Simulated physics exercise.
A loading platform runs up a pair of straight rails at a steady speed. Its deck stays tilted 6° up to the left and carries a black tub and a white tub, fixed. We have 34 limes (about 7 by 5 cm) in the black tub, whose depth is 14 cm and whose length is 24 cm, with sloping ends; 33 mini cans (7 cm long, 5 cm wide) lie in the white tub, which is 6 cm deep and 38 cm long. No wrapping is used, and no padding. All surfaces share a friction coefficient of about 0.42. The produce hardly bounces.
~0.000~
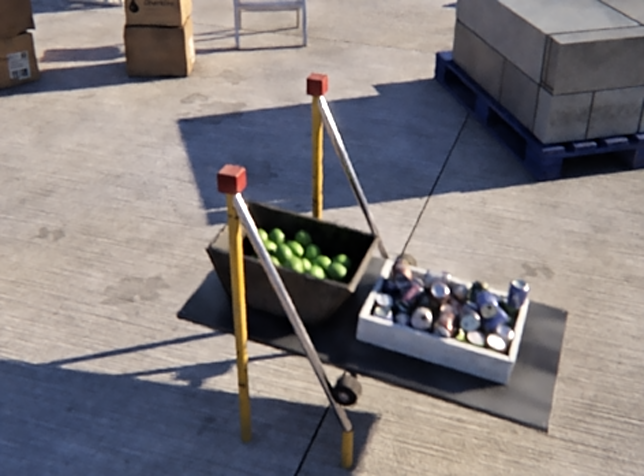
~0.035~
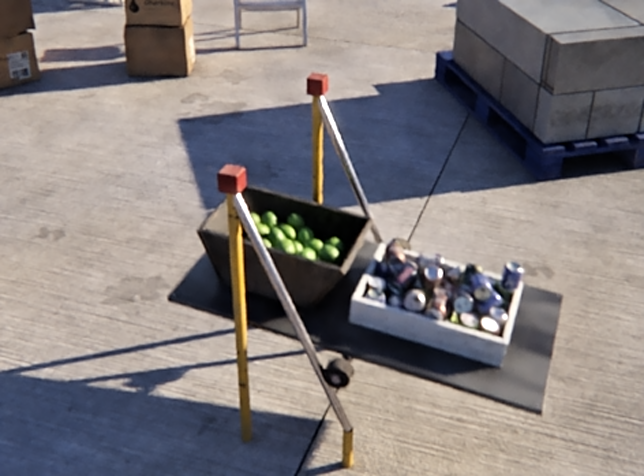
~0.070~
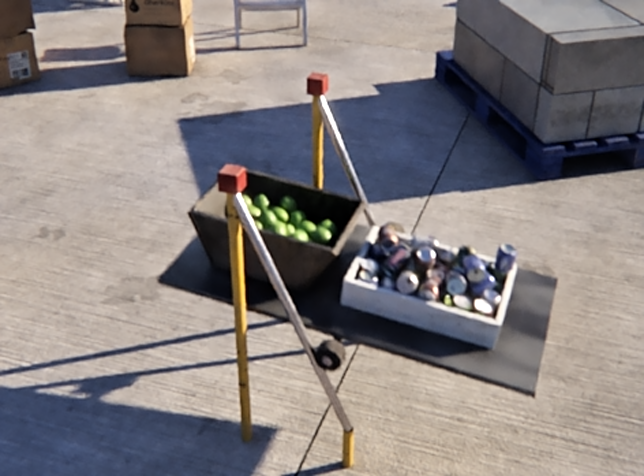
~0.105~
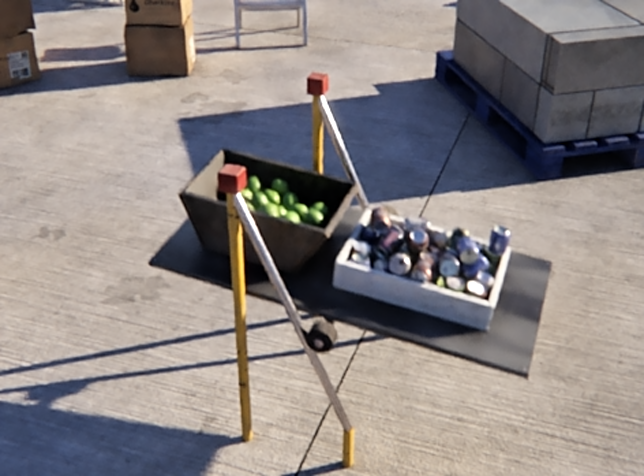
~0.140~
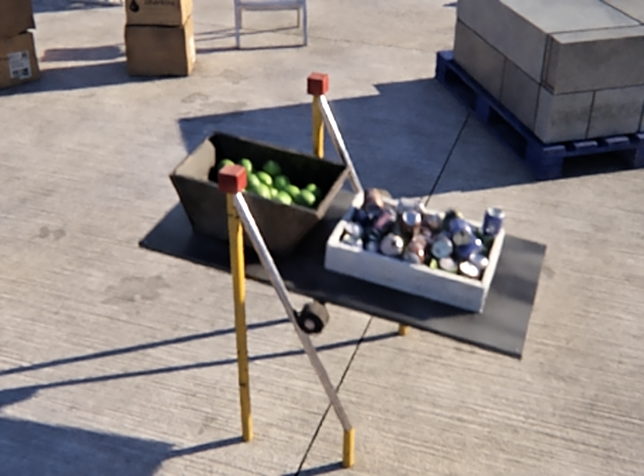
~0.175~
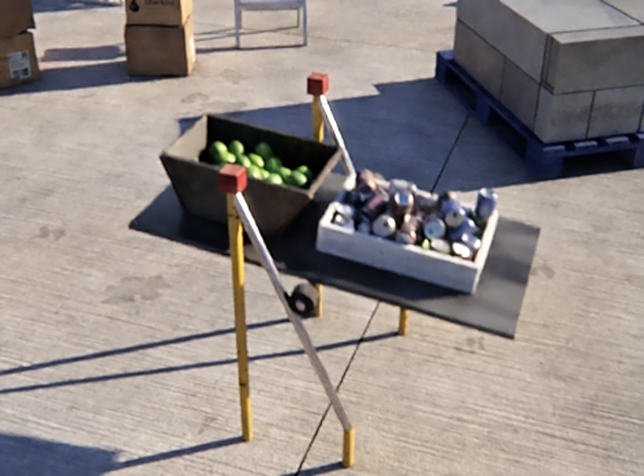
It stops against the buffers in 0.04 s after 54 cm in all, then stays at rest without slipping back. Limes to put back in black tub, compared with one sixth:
Chances are the tally runs lower than a sixth.
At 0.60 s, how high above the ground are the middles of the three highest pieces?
Some 100 cm up.
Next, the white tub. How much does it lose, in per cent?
About 20 percent for the white tub.
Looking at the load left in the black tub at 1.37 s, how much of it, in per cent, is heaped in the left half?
About 60 per cent.
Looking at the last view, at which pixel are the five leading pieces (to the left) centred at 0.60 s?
I'd put them at about (162, 50).
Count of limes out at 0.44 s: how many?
Count out: Close to 0.
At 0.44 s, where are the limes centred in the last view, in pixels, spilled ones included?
Roughly at (192, 58).
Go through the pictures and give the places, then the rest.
In the first picture (we follow the rim corner now nearest the camera), black tub at (349, 287); white tub at (509, 359); 0 cm up the rails; nothing out yet.
The second picture shows black tub at (341, 269); white tub at (502, 341); 6 cm up the rails.
The third picture shows black tub at (333, 250); white tub at (496, 322); 11 cm up the rails.
The fourth picture shows black tub at (325, 231); white tub at (489, 303); 17 cm up the rails.
The fifth picture shows black tub at (316, 212); white tub at (482, 285); 22 cm up the rails.
The sixth picture shows black tub at (307, 192); white tub at (474, 265); 28 cm up the rails; nothing out yet.
After 0.32 s, the buffers are touched.
After 0.44 s, 0 of 34 out of the black tub and 1 of 33 out of the white tub.
After 0.60 s, 0 of 34 out of the black tub and 3 of 33 out of the white tub.
After 0.82 s, 0 of 34 out of the black tub and 5 of 33 out of the white tub.
Outcome (at 1.37 s), 0 of 34 out of the black tub and 6 of 33 out of the white tub. Asked share, 0 of 34, 0 per cent.
